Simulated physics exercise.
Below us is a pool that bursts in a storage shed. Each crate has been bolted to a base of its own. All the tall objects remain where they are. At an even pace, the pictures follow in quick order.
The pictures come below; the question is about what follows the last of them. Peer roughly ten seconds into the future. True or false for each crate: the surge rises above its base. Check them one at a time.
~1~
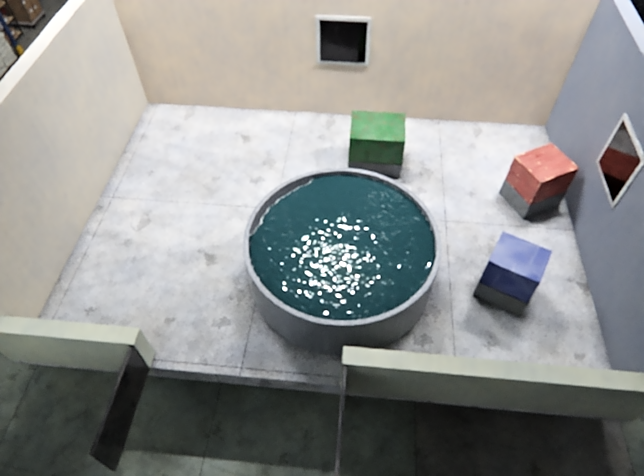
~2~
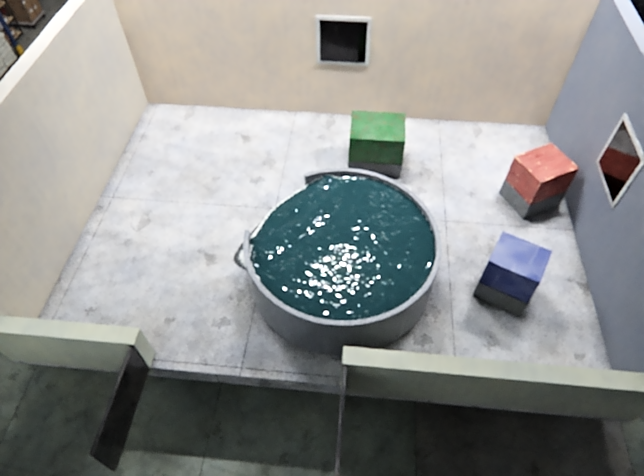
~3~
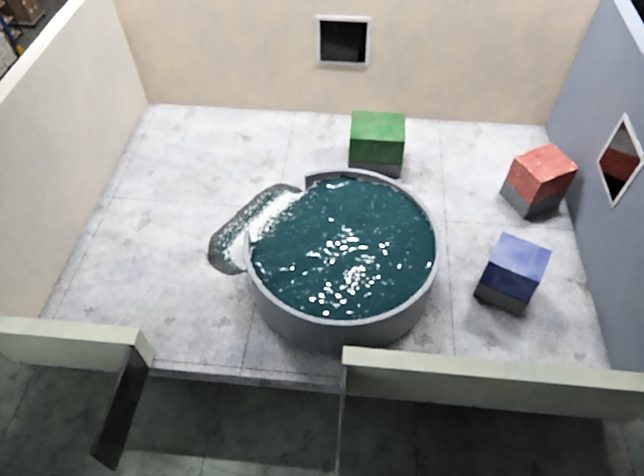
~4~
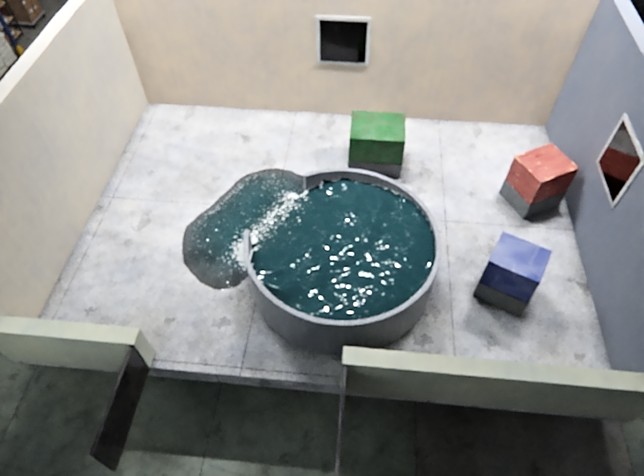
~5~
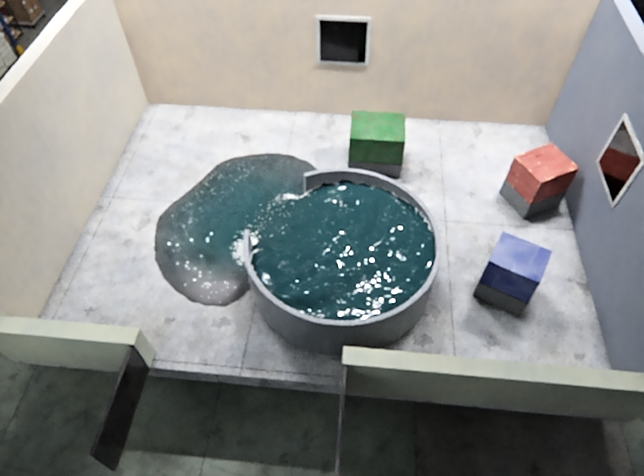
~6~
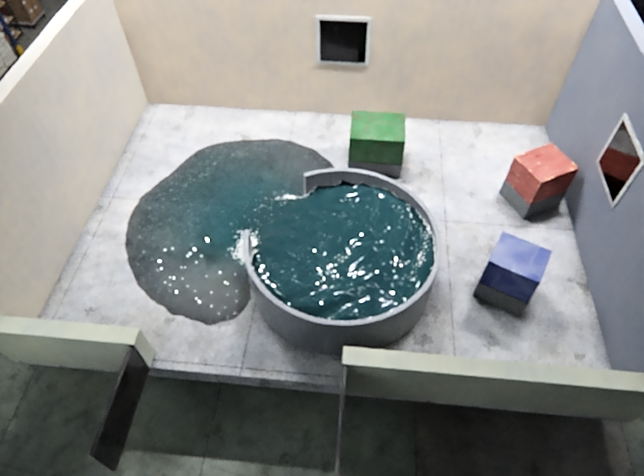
Green crate: False; red crate: False; blue crate: False.
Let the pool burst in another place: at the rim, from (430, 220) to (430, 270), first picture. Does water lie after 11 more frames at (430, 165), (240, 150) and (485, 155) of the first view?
Order as asked: Swamped, untouched, swamped.
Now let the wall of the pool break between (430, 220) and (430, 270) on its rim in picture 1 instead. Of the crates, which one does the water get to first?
That would be the blue one.
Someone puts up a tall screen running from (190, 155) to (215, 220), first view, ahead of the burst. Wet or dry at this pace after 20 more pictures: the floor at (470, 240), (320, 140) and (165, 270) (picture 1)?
The first point comes out unwetted, the next inundated, the last inundated.
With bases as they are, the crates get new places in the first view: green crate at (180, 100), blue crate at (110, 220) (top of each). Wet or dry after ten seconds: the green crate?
Result for green: Overtopped.
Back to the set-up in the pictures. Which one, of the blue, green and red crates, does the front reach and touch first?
The crate marked green.
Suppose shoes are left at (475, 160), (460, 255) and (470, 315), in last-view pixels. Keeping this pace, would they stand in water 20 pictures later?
Going through them in order, I'd say clear, clear and clear.
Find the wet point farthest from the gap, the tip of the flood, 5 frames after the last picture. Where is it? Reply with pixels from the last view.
Somewhere close to (148, 105).
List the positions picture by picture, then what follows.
In the first frame, still water in the round pool at (342, 240).
In the second frame, water pours out at (273, 223) and has run to (240, 261).
In the third frame, the front is at a hidden place, out from the gap at (273, 224).
In the fourth frame, the front is at (271, 172), out from the gap at (273, 225).
In the fifth frame, the front is at (223, 165), out from the gap at (273, 225).
In the sixth frame, the front is at (210, 149), out from the gap at (273, 225).
A moment on, water covers 40 % of the floor; the green crate water round its plinth, the red crate not reached, the blue crate not reached.
Next, water covers 40 % of the floor; the green crate water round its plinth, the red crate not reached, the blue crate not reached.
Then, water covers 50 % of the floor; the green crate water round its plinth, the red crate not reached, the blue crate not reached.
Later, water covers 75 % of the floor; the green crate water round its plinth, the red crate water round its plinth, the blue crate not reached.
In the end, water covers 95 % of the floor; the green crate stayed above the water, the red crate stayed above the water, the blue crate stayed above the water.
